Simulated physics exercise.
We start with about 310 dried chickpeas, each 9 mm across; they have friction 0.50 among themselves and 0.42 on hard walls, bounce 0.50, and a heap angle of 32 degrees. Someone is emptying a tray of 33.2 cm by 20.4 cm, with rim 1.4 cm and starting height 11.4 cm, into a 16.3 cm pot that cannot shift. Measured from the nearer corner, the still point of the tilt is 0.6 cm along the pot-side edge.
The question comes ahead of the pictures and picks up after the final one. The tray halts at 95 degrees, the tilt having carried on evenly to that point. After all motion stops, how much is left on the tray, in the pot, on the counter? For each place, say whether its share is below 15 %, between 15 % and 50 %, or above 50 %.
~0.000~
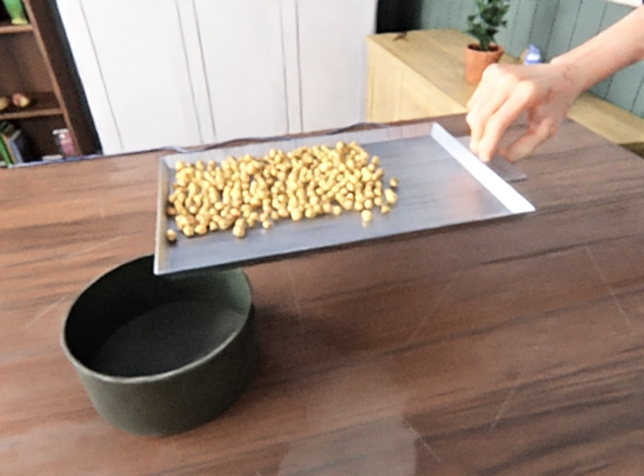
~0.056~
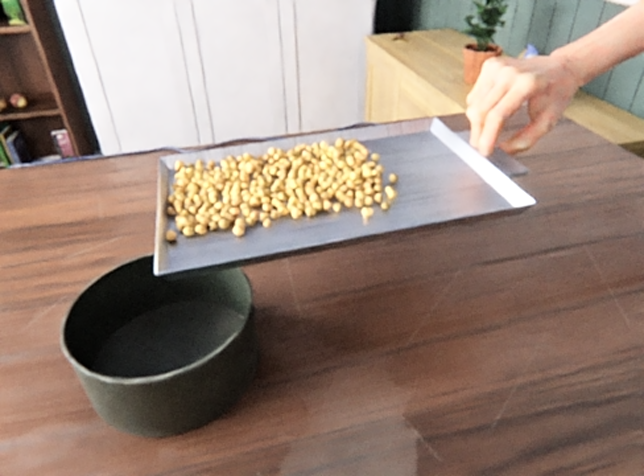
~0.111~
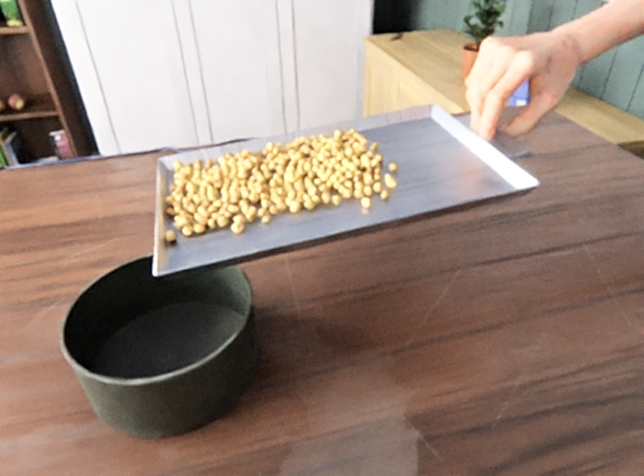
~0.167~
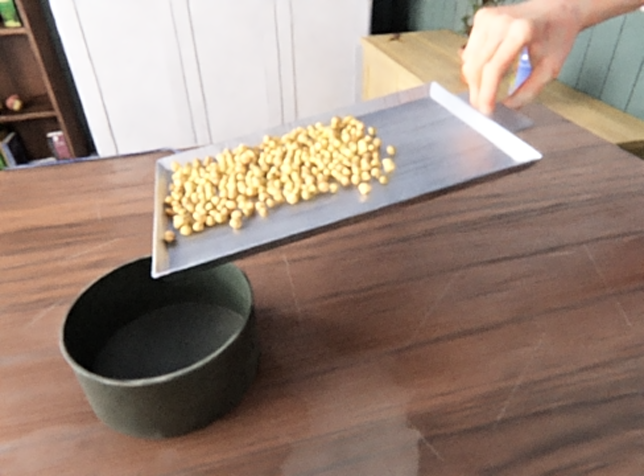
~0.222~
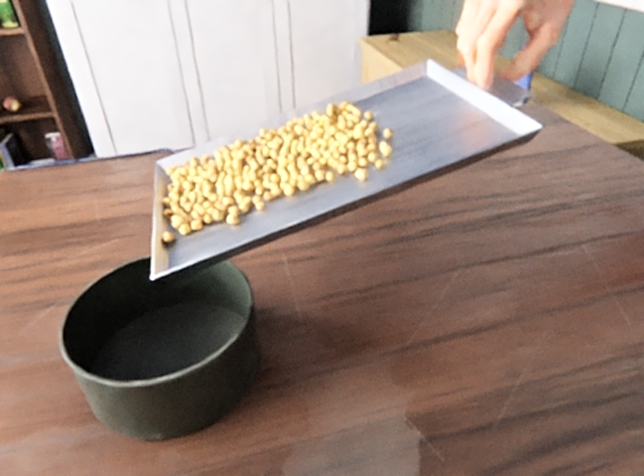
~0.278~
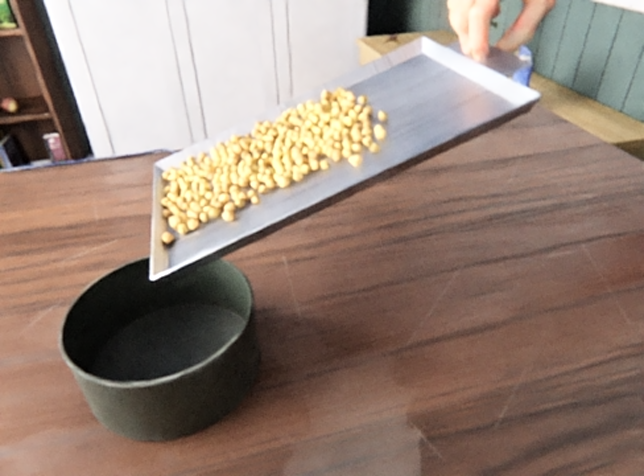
Left on the tray: Below 15 %; pot: Between 15 % and 50 %; counter: Above 50 %.
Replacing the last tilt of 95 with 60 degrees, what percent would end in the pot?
It would be near 20 per cent.
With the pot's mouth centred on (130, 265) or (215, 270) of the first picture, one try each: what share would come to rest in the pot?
The shares would be near 65 and 30 per cent respectively.
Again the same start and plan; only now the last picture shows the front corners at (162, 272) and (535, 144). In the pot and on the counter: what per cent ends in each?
Pot: 95, counter: 5.
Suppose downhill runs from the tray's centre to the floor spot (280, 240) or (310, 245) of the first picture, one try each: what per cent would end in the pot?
I'd put it at about 90 per cent for the first tilt and about 55 per cent for the second.
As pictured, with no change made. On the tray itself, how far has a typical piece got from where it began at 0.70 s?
Displacement on the tray: About 9 cm.
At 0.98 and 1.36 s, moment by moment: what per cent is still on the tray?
In turn: 30, 0.
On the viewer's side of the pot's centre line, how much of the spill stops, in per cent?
About 0 per cent.
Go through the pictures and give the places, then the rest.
The first frame shows tray tilt 0 degrees, front corners at (165, 266) and (523, 206); middle of the pieces at (280, 186); pot at (161, 304).
The second frame shows tray tilt 1 degrees, front corners at (165, 267) and (524, 200); middle of the pieces at (279, 184).
The third frame shows tray tilt 4 degrees, front corners at (164, 267) and (527, 182), lowest corner left back; middle of the pieces at (278, 179).
The fourth frame shows tray tilt 9 degrees, front corners at (162, 268) and (530, 155), lowest corner left back; middle of the pieces at (275, 171).
The fifth frame shows tray tilt 14 degrees, front corners at (161, 269) and (530, 126), lowest corner left back; middle of the pieces at (272, 164).
The sixth frame shows tray tilt 19 degrees, front corners at (159, 270) and (527, 96), lowest corner left back; middle of the pieces at (267, 157); pot at (160, 307). The tray's pace is about 85 degrees a second.
Then, at 0.70 s, tilt 56 degrees; the tray holds 90 %, the pot 0 %.
After 0.98 s, tilt 80 degrees; the tray holds 30 %, the pot 20 %.
After 1.36 s, tilt 95 degrees; the tray holds 0 %, the pot 35 %.
By 1.7 s all is still; tray 0 %, pot 35 %, counter 65 %.
